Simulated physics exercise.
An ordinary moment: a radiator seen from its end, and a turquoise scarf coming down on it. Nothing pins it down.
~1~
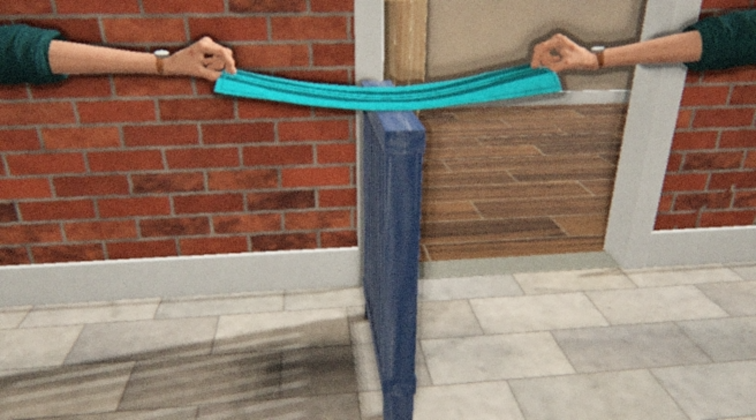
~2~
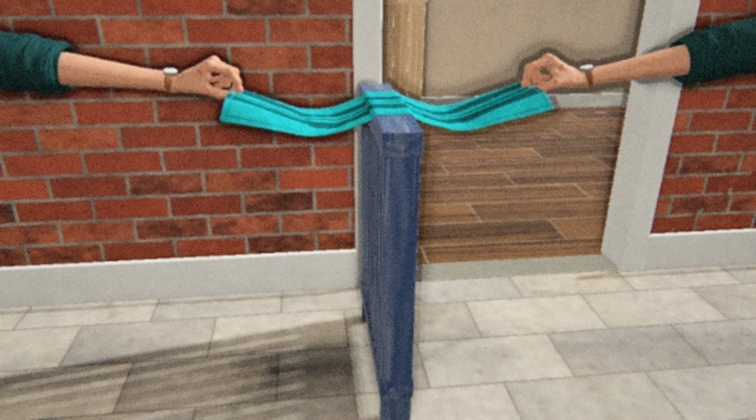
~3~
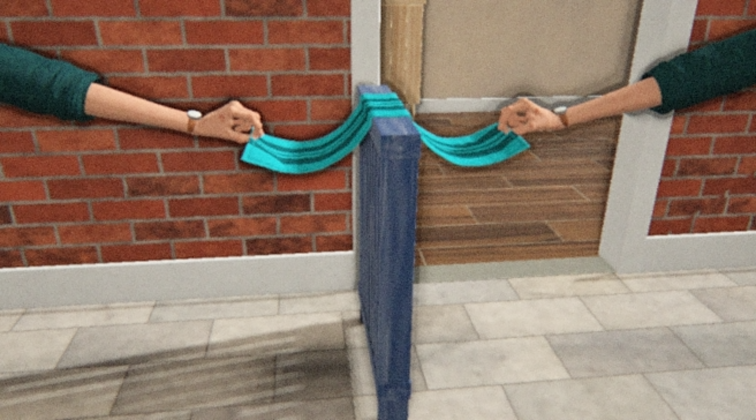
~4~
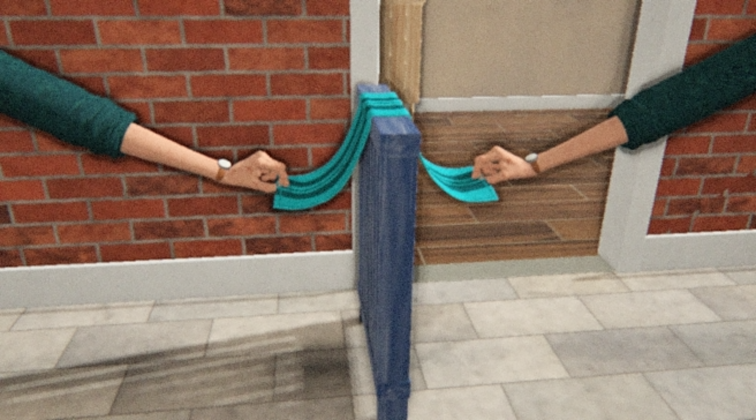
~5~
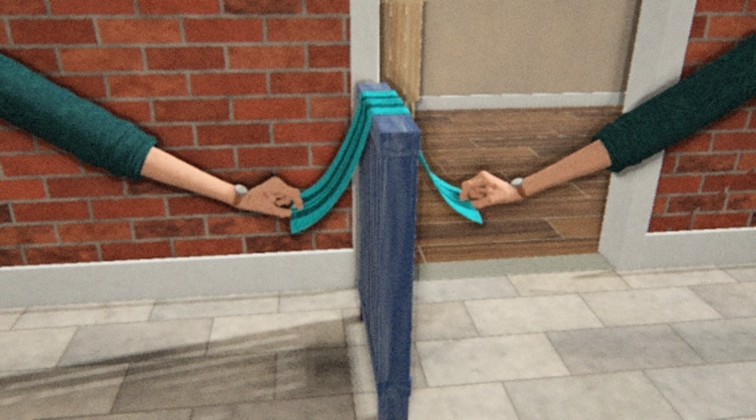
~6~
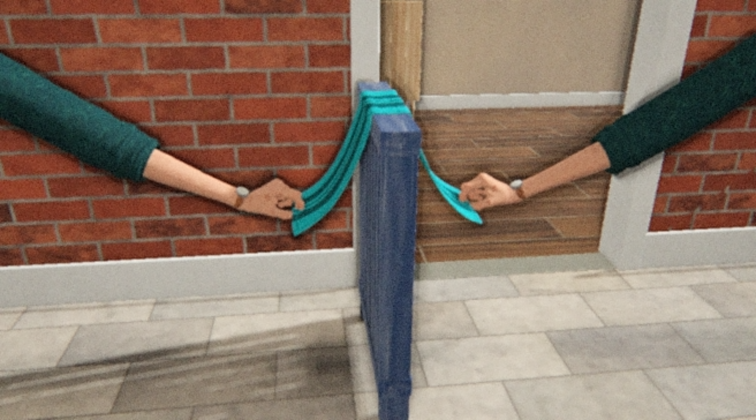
The clip shows two hands holding a turquoise scarf by its ends above a blue radiator seen from its end, then lowering it across the top and drawing both ends down and inward before staying nearly still.
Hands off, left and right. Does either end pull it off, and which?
The turquoise scarf stays on top.
Then, 0.22 s after the last picture, scarf hanging on both sides, left end near (327, 231), right end near (437, 225).
Then, 0.32 s after the last picture, scarf hanging on both sides, left end near (357, 236), right end near (408, 232).
At rest, scarf hanging on both sides, left end near (366, 235), right end near (399, 233). The turquoise scarf hangs there.
